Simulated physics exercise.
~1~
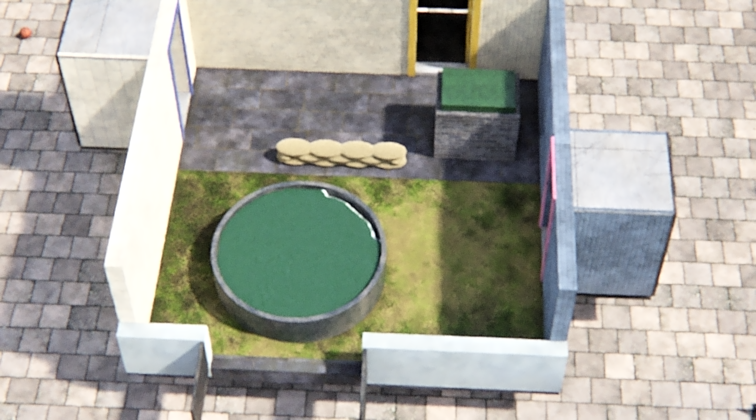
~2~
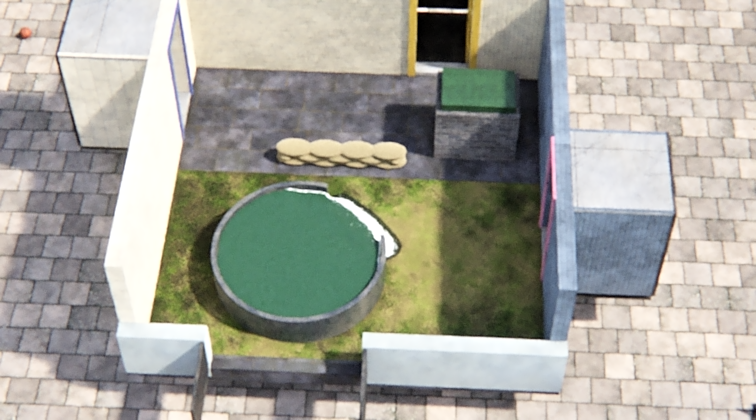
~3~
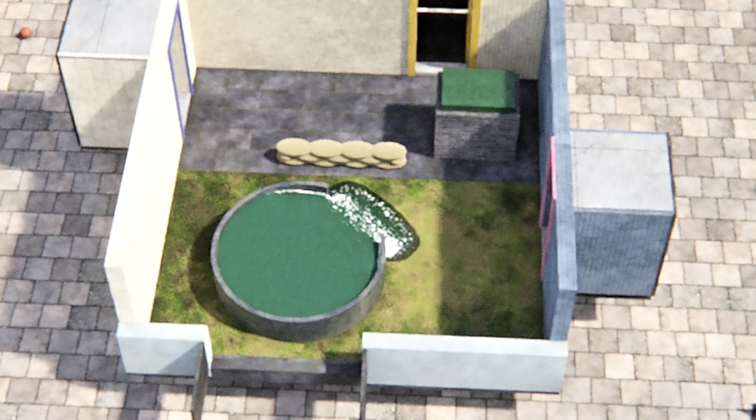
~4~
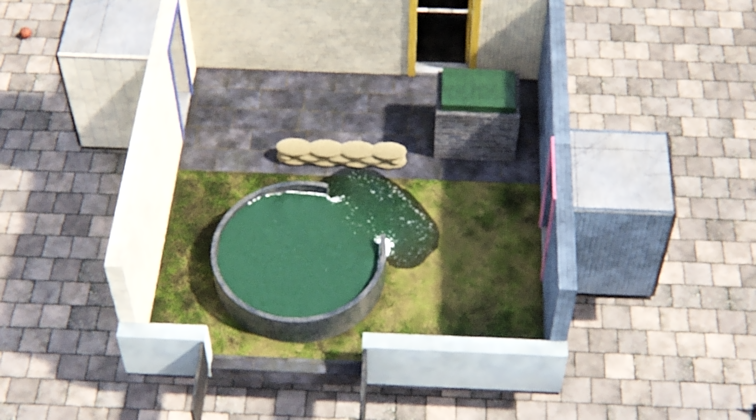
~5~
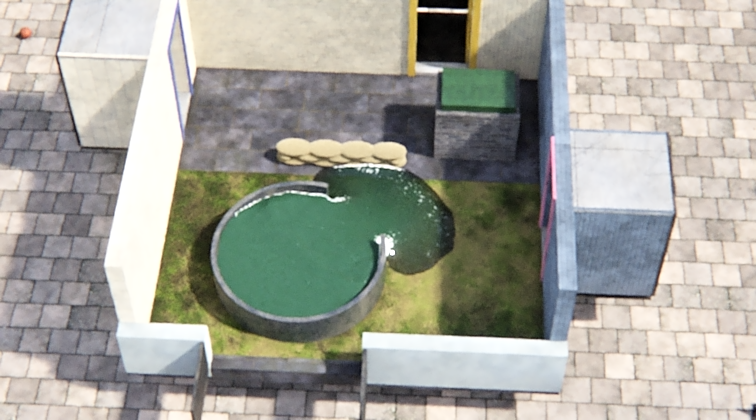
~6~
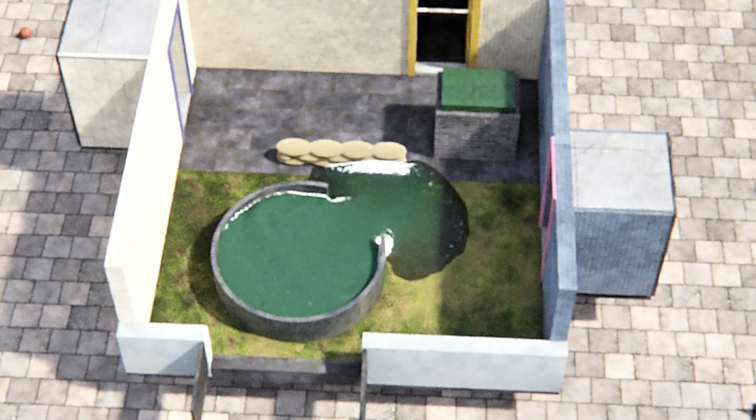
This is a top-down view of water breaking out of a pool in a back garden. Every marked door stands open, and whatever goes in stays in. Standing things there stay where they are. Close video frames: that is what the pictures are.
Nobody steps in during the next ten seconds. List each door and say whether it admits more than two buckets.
The blue door will respect the limit; the pink door will break the limit; the yellow door will respect the limit.
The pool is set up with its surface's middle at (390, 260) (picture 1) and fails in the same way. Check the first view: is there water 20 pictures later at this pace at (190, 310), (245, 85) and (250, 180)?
One after the other: Clear, free of water, dry.
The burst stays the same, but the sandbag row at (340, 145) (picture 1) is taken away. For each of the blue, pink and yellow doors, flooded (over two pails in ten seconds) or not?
In that case blue door gets less, pink door gets too much, yellow door gets too much.
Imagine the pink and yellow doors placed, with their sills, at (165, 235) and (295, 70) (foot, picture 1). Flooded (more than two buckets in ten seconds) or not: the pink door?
Pink: Comes in low.
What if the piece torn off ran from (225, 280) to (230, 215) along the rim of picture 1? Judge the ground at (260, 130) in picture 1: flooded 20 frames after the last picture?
There: Under water.
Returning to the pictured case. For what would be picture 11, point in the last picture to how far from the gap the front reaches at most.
The farthest point of the front sits at (527, 166).
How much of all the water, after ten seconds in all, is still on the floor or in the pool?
That comes to around 92 in a hundred.
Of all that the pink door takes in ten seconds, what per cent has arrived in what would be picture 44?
Around 65 in a hundred.
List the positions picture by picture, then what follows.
In the first frame, the round tank at (299, 252) is whole and still.
In the second frame, water pours out on the round tank's far side and has run to (395, 251).
In the third frame, water pours out on the round tank's far side and has run to (415, 242).
In the fourth frame, the front is at (358, 170), out from the gap on the round tank's far side.
In the fifth frame, water pours out on the round tank's far side and has run to (447, 216).
In the sixth frame, water pours out on the round tank's far side and has run to (462, 213).
A moment on, water covers 20 % of the floor; the blue door not reached, the pink door not reached, the yellow door not reached.
Next, water covers 30 % of the floor; the blue door not reached, the pink door wet at the sill, nothing in, the yellow door wet at the sill, nothing in.
Then, water covers 50 % of the floor; the blue door wet at the sill, nothing in, the pink door over two buckets in, the yellow door wet at the sill, nothing in.
Later, water covers 85 % of the floor; the blue door wet at the sill, nothing in, the pink door over two buckets in, the yellow door under two buckets in.
In the end, water covers 95 % of the floor; the blue door wet at the sill, nothing in, the pink door far over two buckets in, the yellow door under two buckets in.
